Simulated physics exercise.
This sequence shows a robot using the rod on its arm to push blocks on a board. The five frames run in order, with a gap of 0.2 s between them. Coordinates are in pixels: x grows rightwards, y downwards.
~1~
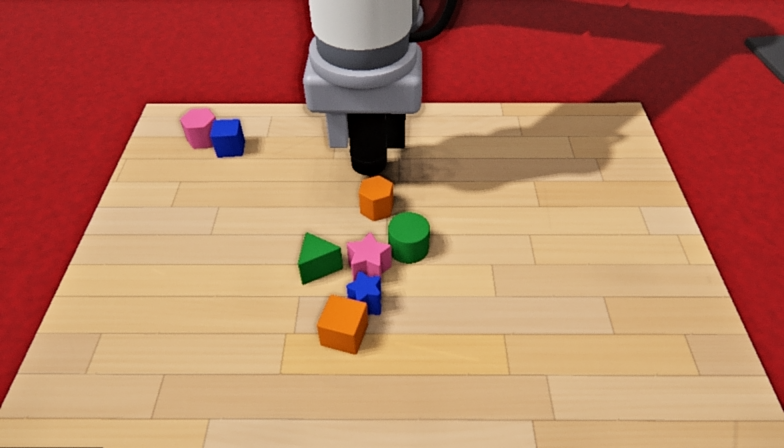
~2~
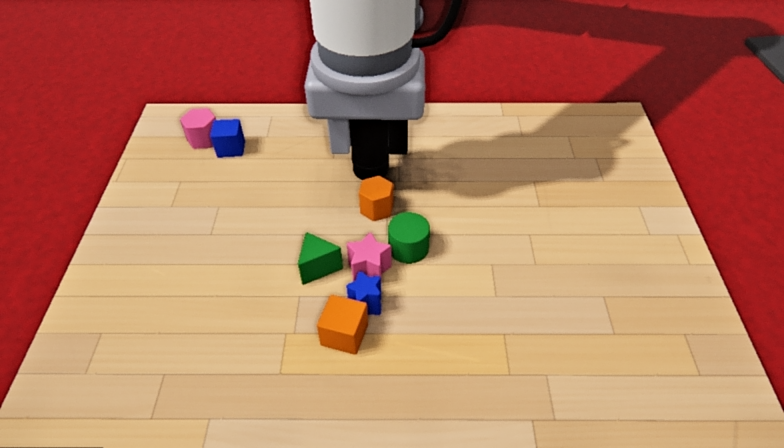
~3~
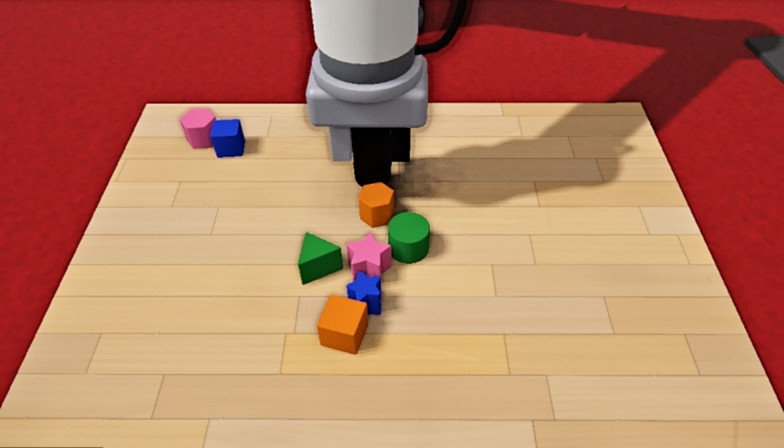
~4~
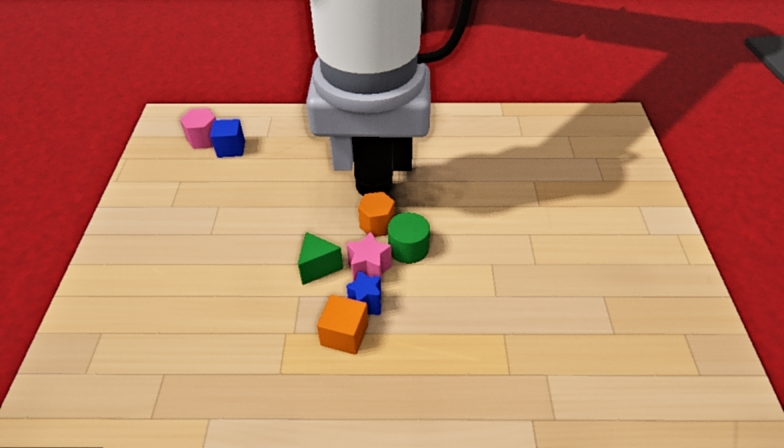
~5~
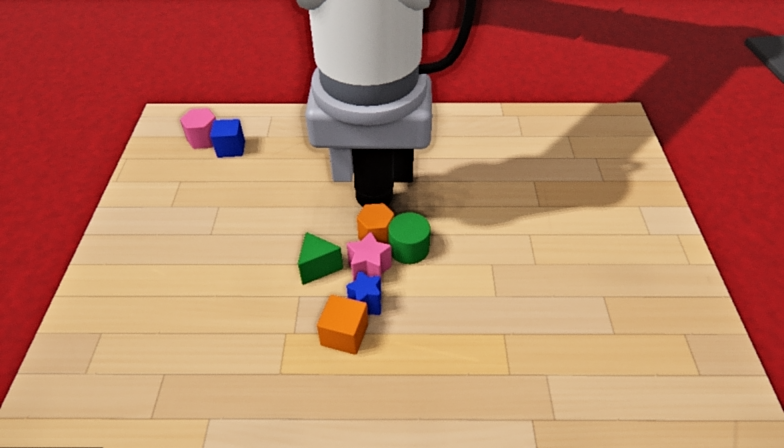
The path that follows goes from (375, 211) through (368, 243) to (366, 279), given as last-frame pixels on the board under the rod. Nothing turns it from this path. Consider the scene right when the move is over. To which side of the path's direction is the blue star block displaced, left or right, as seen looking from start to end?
The blue star block goes left.
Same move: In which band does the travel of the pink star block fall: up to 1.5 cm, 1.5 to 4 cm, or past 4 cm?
It goes beyond 4 cm.
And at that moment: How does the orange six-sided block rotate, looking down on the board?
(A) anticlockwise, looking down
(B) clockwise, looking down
My pick is B.
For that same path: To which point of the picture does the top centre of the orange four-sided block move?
The middle of its upper face should be somewhere near (335, 357).
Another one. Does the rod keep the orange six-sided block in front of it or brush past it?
The rod still has the orange six-sided block in front of it when the path ends.
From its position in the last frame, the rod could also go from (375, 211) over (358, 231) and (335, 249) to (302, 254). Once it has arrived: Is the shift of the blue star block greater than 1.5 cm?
Answer: Yes.
What follows on the original path. Halfway along, rod (367, 230); orange four-sided block (341, 324), turned 30° clockwise; blue star block (376, 309); pink star block (363, 283), turned 25° anticlockwise; orange six-sided block (363, 251), turned 10° clockwise; green circle (413, 232).
At the end, rod (365, 266); orange four-sided block (335, 357), turned 35° clockwise; blue star block (390, 337), turned 60° anticlockwise; pink star block (357, 321), turned 45° anticlockwise; orange six-sided block (355, 291), turned 25° clockwise; green circle (413, 232).
